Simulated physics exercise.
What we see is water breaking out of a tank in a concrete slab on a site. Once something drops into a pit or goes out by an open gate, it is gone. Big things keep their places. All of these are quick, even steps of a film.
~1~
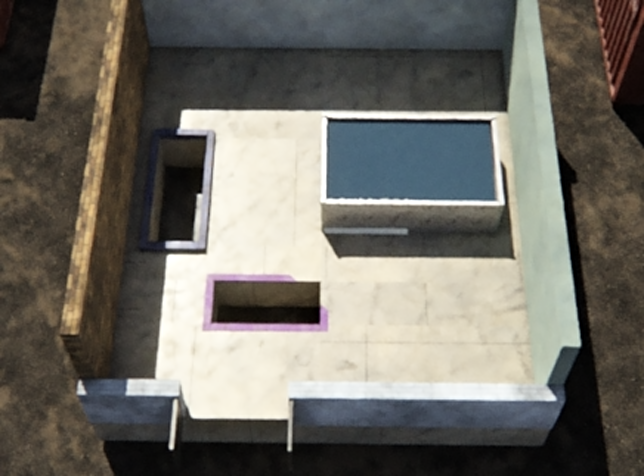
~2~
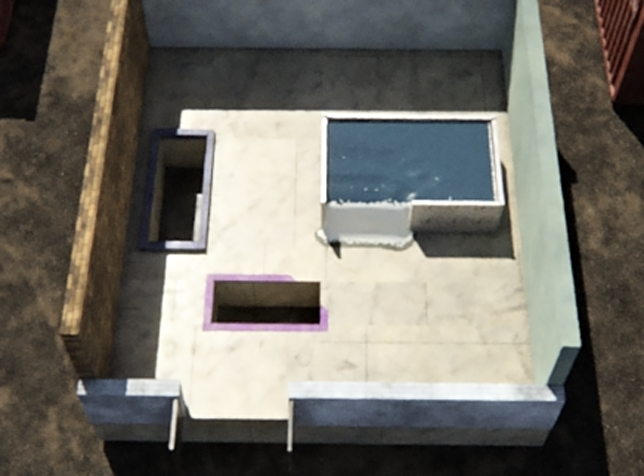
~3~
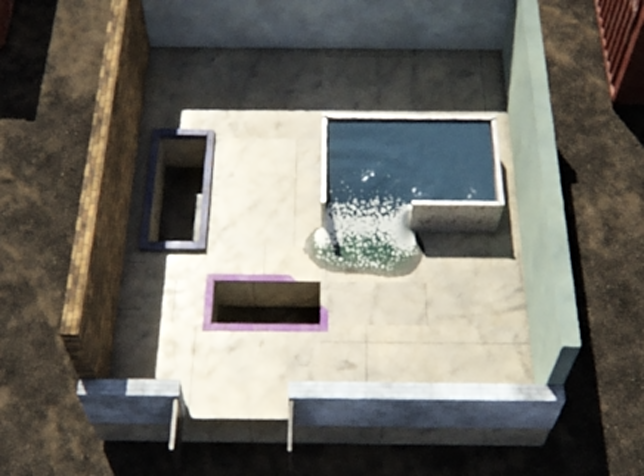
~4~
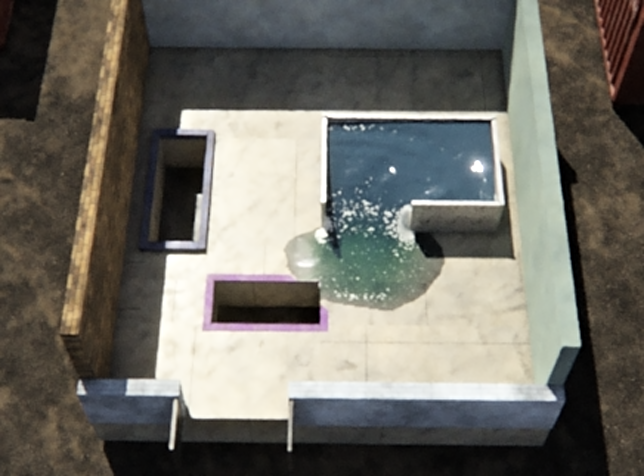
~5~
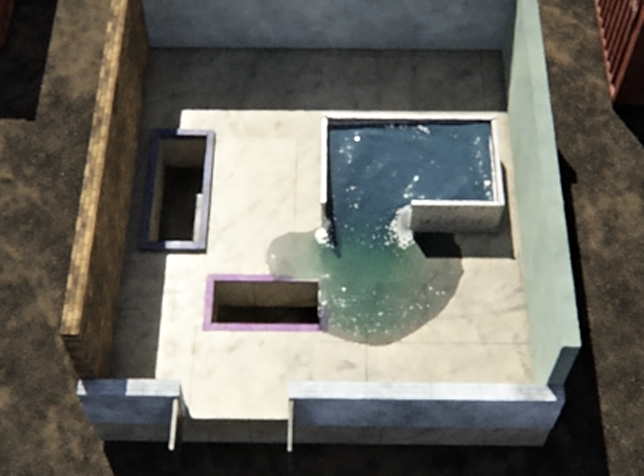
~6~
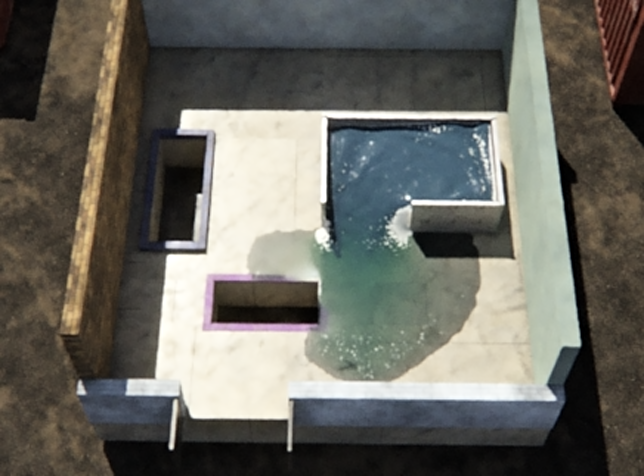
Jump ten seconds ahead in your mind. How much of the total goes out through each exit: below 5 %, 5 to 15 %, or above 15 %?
In order: The gate will likely win a middling part of five to fifteen per cent; the blue pit will likely win a minor part below five per cent; the purple pit will likely win a major part beyond fifteen per cent.
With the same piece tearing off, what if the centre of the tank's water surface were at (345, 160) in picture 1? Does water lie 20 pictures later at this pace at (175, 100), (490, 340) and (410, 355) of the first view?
Location one: Bone dry; location two: Soaked; location three: Soaked.
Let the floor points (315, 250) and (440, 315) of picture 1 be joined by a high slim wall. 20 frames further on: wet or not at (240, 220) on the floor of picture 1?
Submerged.
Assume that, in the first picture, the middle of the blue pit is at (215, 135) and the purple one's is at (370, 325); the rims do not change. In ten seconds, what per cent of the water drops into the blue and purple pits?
Roughly, in per cent: Blue 0, purple 60.
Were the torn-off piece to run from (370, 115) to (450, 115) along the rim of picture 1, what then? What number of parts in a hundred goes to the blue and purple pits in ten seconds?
Estimates in per cent: Blue 10, purple 10.
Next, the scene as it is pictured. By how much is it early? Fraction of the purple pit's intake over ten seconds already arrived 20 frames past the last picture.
Some 50 per cent.
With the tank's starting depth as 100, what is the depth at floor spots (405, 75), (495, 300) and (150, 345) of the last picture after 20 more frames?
Respectively 0, 10 and 4 per cent.
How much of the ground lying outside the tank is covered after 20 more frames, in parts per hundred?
About 45 %.
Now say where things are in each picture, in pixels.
The first picture shows the tank at (410, 161) is whole and still.
In the second picture, the front is at (322, 237), out from the gap at (368, 218).
In the third picture, water pours out at (367, 220) and has run to (310, 249).
In the fourth picture, water pours out at (367, 221) and has run to (392, 304).
In the fifth picture, water pours out at (367, 221) and has run to (385, 340).
In the sixth picture, water pours out at (367, 221) and has run to (357, 380).
A moment on, water covers 25 % of the floor; the gate 0 %, the blue pit 0 %, the purple pit 6 %.
Next, water covers 30 % of the floor; the gate 1 %, the blue pit 0 %, the purple pit 13 %.
Then, water covers 45 % of the floor; the gate 3 %, the blue pit 0 %, the purple pit 19 %.
Later, water covers 55 % of the floor; the gate 6 %, the blue pit 0 %, the purple pit 28 %.
In the end, water covers 80 % of the floor; the gate 9 %, the blue pit 0 %, the purple pit 39 %.
